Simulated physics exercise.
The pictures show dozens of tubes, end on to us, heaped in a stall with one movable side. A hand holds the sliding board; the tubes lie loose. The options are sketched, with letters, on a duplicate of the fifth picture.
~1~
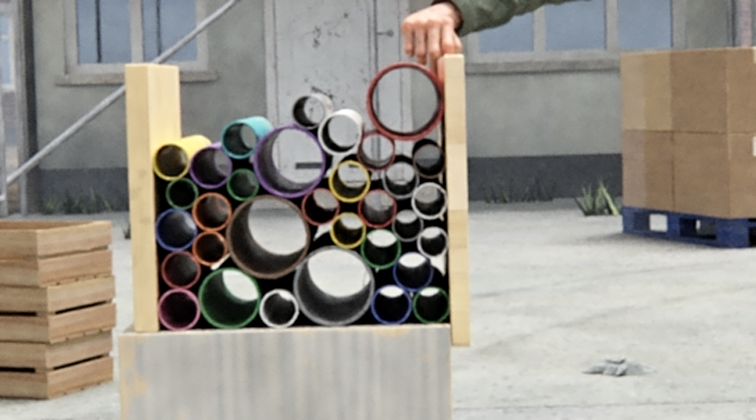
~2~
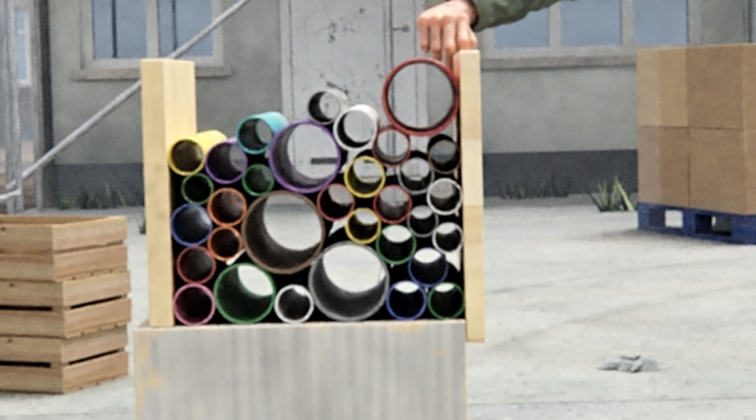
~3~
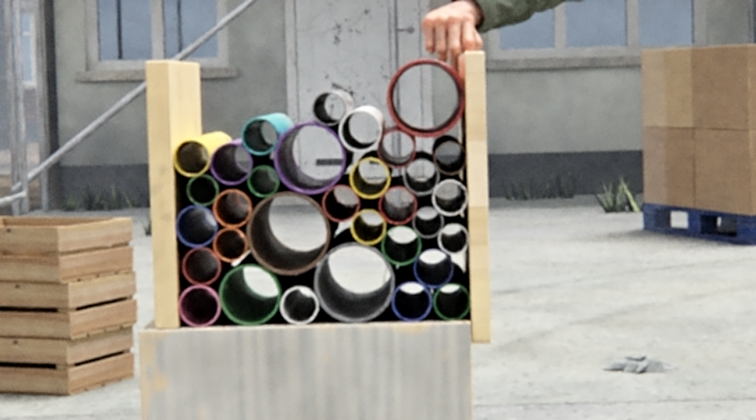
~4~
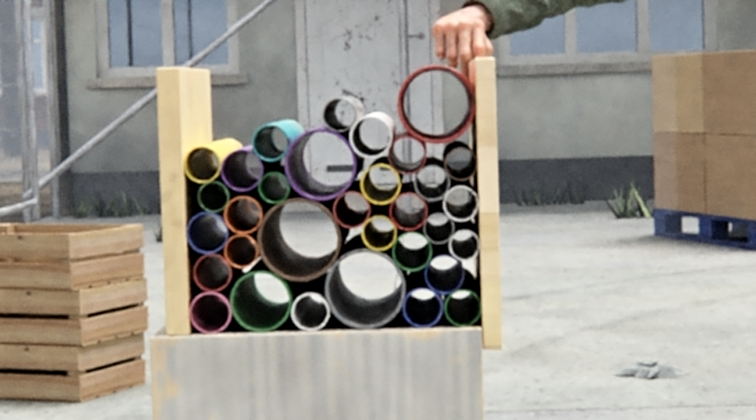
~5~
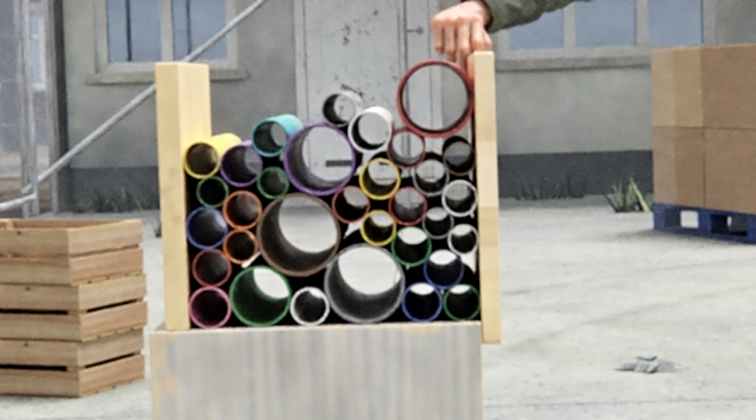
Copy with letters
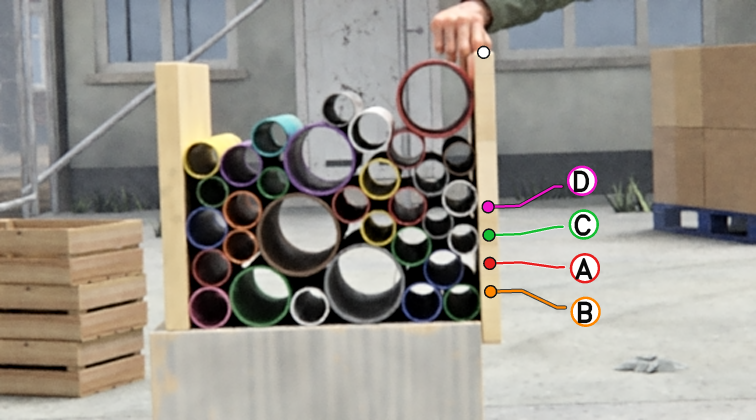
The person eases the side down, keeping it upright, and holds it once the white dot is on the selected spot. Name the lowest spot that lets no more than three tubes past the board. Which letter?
D is the limit.
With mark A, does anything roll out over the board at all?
Yes, at A.
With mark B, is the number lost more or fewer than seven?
At B, more than seven.
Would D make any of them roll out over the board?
At D: Yes.
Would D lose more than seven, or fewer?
It loses fewer than seven.
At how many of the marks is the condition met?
One of the four.
On the marked copy, A at (490, 264); B at (491, 292); C at (489, 235); D at (488, 207); the white dot at (483, 52).
Taking D. A third of the way, top of the board (476, 123).
Two thirds of the way, top of the board (478, 202).
When it is over, top of the board (478, 207), two out over the board.
As for the rest, A more than three out over the board; B more than three out over the board; C more than three out over the board.
